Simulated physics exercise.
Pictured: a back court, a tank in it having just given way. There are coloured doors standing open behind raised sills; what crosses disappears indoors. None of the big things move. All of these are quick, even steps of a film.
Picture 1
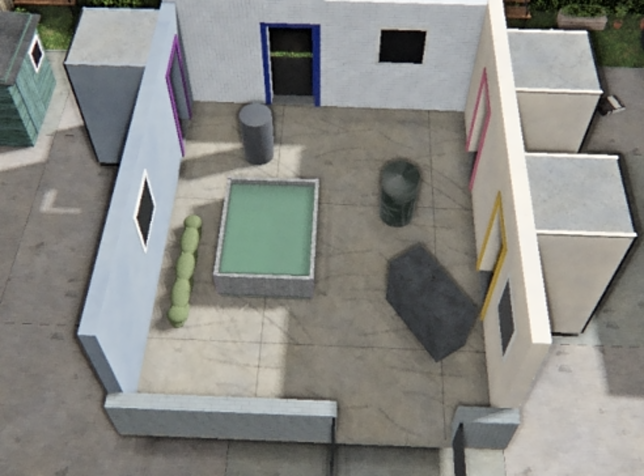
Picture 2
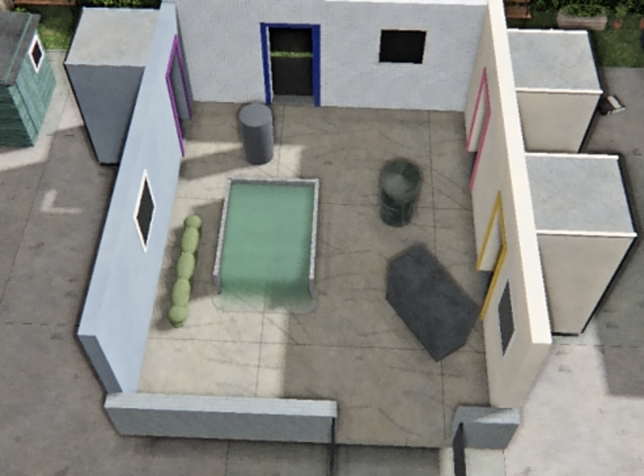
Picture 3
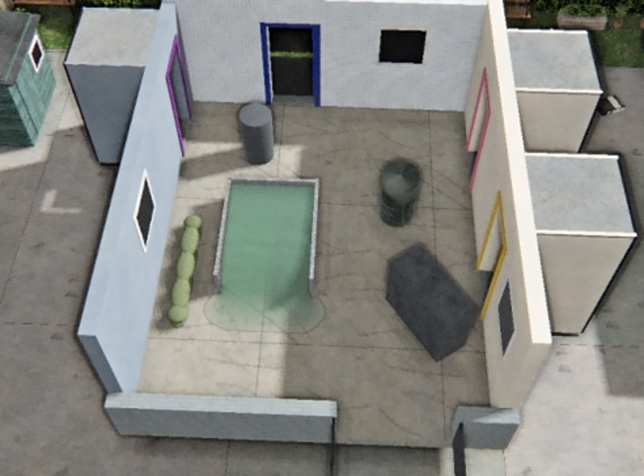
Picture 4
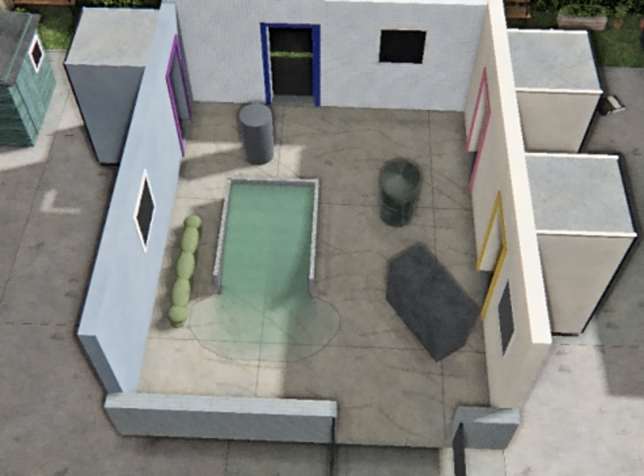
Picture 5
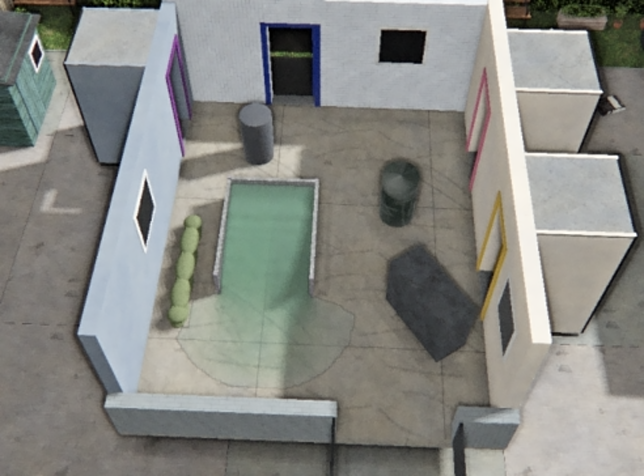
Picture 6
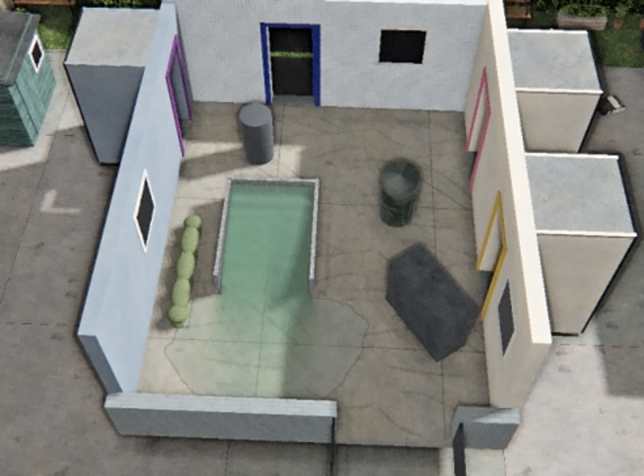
A rectangular tank of green water stands in a walled, paved back court, seen from high above. Around it are a grey cylinder, a dark green barrel, a dark angular block and a row of round green shrubs, with blue, purple, pink and yellow doorways in the walls. The tank's near side gives way and water pours out, fanning across the paving towards the low front wall, while the camera stays still.
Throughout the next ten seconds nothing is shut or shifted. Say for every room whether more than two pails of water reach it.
The yellow door lets in little enough there; the pink door lets in little enough there; the blue door lets in little enough there; the purple door lets in little enough there.
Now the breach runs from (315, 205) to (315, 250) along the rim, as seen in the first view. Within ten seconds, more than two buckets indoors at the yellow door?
Yellow door: Crosses the threshold.
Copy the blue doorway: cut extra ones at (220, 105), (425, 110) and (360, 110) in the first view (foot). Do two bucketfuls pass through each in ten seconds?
Note: Door one overshoots; door two undershoots; door three undershoots.
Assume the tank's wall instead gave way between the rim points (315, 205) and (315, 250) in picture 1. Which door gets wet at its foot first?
The yellow one.
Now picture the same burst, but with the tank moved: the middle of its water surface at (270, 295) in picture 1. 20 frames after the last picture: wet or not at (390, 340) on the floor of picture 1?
Submerged.
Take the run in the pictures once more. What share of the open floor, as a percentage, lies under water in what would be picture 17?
I'd estimate some 25 per cent.
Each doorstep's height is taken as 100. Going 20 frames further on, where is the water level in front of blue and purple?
Some 0 percent, then some 0 percent.
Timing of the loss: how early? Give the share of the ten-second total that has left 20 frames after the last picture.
Something close to 30 percent by that point.
A moment on, water covers 25 % of the floor; the yellow door not reached, the pink door not reached, the blue door not reached, the purple door not reached.
Next, water covers 25 % of the floor; the yellow door not reached, the pink door not reached, the blue door not reached, the purple door not reached.
Then, water covers 35 % of the floor; the yellow door not reached, the pink door not reached, the blue door not reached, the purple door not reached.
Later, water covers 65 % of the floor; the yellow door wet at the sill, nothing in, the pink door wet at the sill, nothing in, the blue door wet at the sill, nothing in, the purple door wet at the sill, nothing in.
In the end, water covers 90 % of the floor; the yellow door wet at the sill, nothing in, the pink door wet at the sill, nothing in, the blue door under two buckets in, the purple door wet at the sill, nothing in.
